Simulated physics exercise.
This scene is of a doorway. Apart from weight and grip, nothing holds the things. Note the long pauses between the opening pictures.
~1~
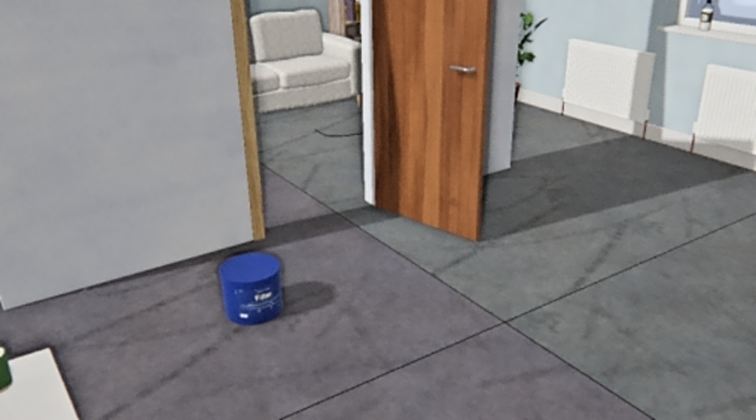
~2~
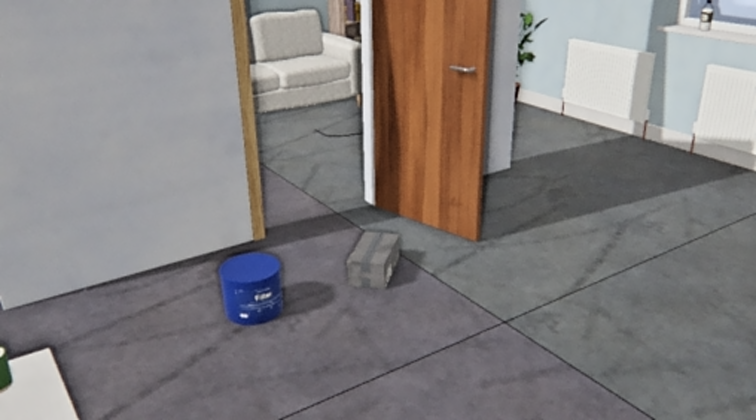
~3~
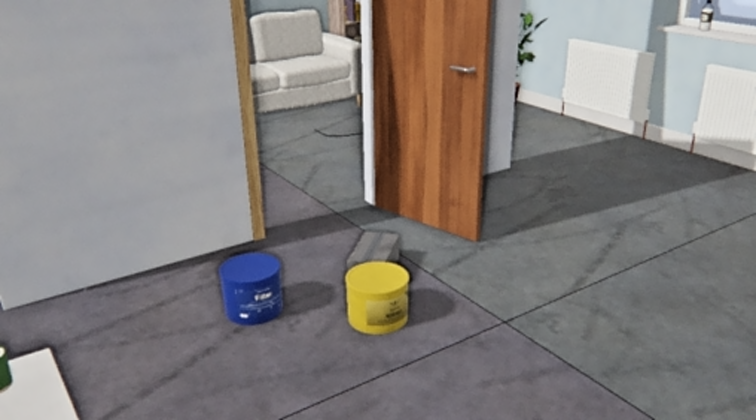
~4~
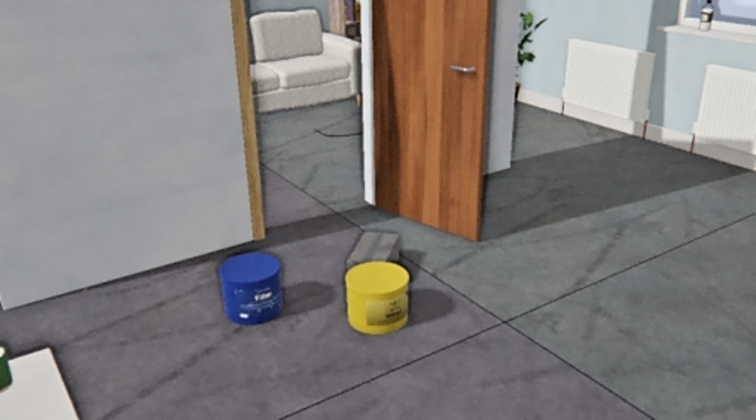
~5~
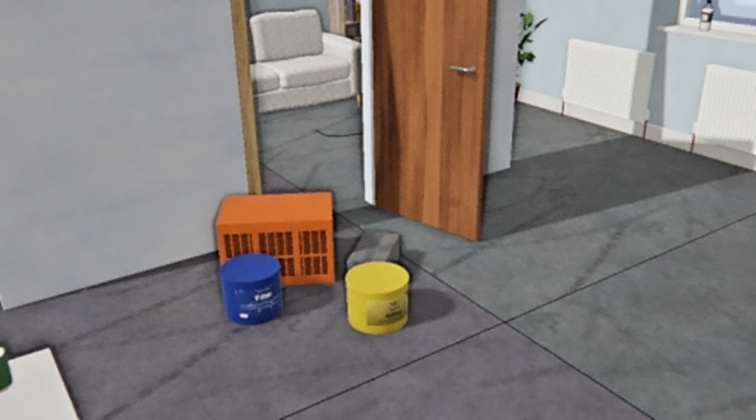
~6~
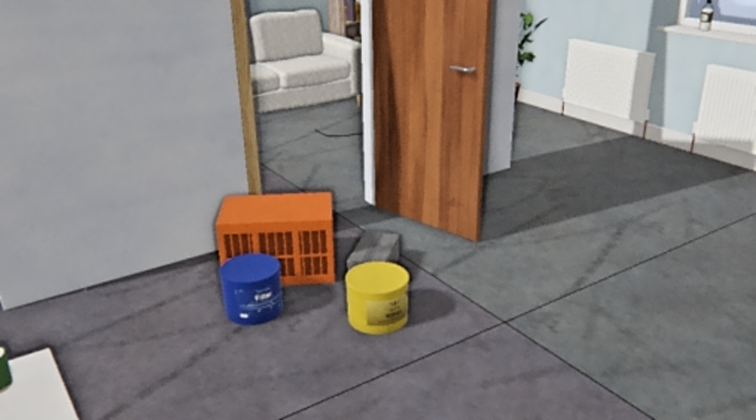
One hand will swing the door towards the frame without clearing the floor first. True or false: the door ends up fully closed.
False.
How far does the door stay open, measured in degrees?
Angle: About 55°.
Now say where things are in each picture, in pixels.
In the first picture, door wide open and still; blue pail (252, 289).
In the second picture, door wide open and still; grey parcel (374, 260); blue pail (252, 289).
In the third picture, door wide open and still; yellow pail (378, 297); grey parcel (374, 260).
In the fourth picture, door wide open and still; blue pail (252, 289); yellow pail (378, 297).
In the fifth picture, door wide open and still; grey parcel (374, 260); blue pail (252, 289).
In the sixth picture, door wide open and still; orange chest (279, 239); yellow pail (378, 297).
Then, 0.80 s past the last view, open by 78°.
Then, 1.10 s past the last view, open by 60°; grey parcel displaced a little.
Finally, open by 53°; moved from the start, grey parcel; the other 3 still in place. Final places as the last picture's camera would see them, orange chest near (275, 239).
